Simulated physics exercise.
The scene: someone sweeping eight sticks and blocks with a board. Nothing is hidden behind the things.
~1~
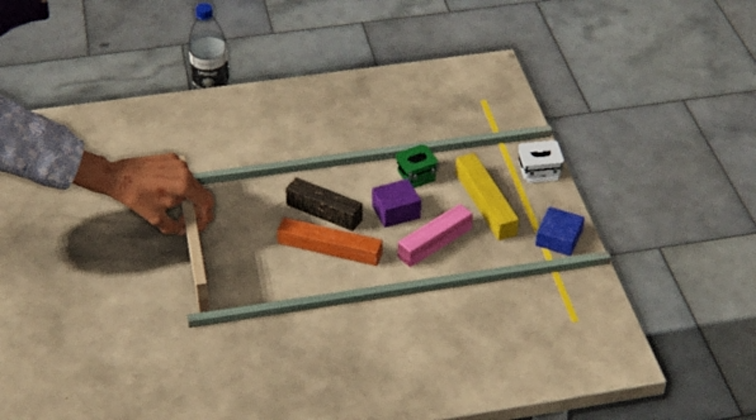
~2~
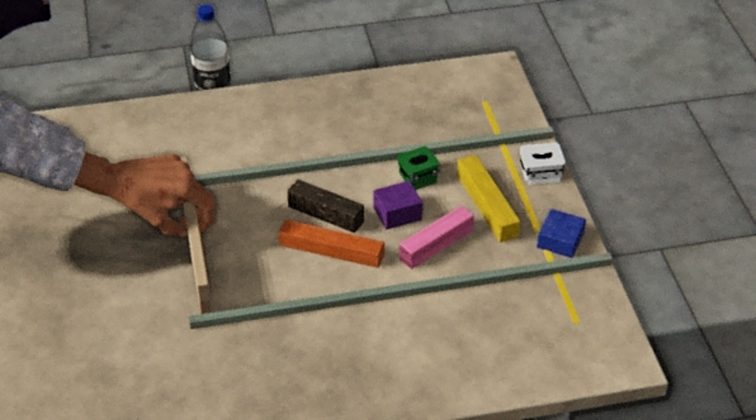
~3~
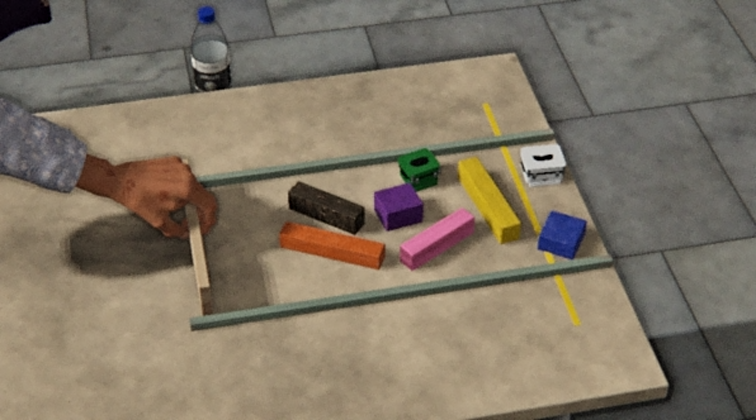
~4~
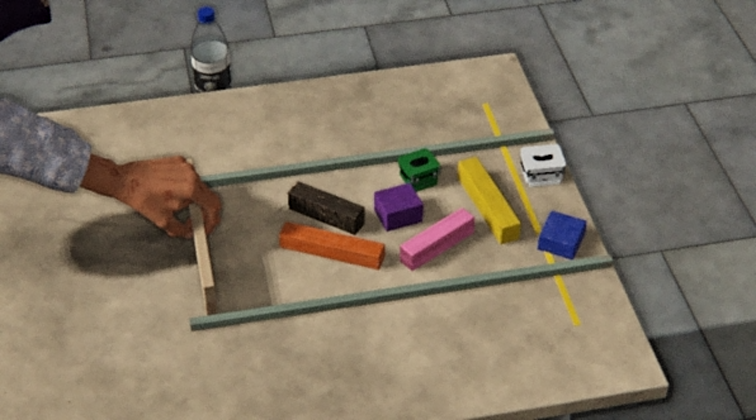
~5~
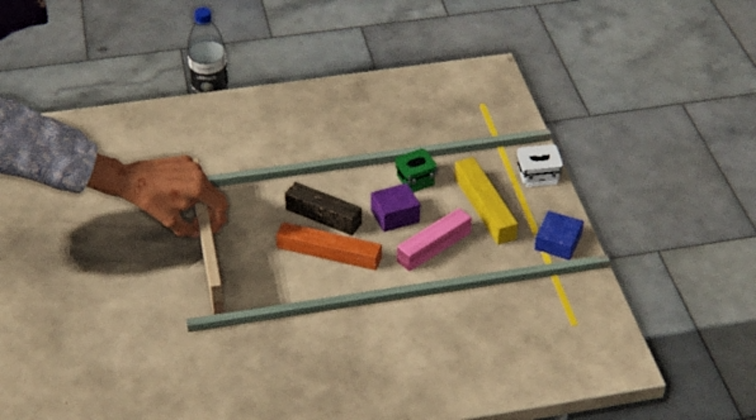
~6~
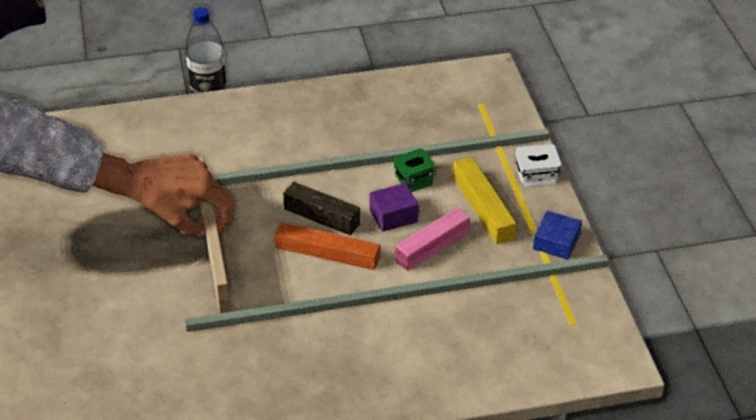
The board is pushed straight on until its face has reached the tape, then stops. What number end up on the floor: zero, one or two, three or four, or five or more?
Here the number that fall off is three or four.
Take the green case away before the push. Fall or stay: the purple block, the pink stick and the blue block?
The purple block stays on, the pink stick holds on, the blue block goes over.
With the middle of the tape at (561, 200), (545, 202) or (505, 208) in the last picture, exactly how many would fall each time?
It would be 7, 5 and 2.
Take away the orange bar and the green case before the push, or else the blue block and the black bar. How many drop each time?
It would be 2 and 2.
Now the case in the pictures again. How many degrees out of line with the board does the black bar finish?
Roughly 20° out of line.
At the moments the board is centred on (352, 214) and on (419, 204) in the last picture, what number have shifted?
4 and 6.
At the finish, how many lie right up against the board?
It touches 2.
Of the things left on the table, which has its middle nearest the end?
The purple block ends nearest.
Early on, none off yet; white case at rest near (537, 166); blue block at rest near (558, 235); yellow bar at rest near (484, 200).
A while later, none off yet; white case at rest near (540, 165); blue block at rest near (558, 235); yellow bar travelled a little near (514, 194).
Finally, the number that fall off is three or four; lost, yellow bar, blue block and white case.
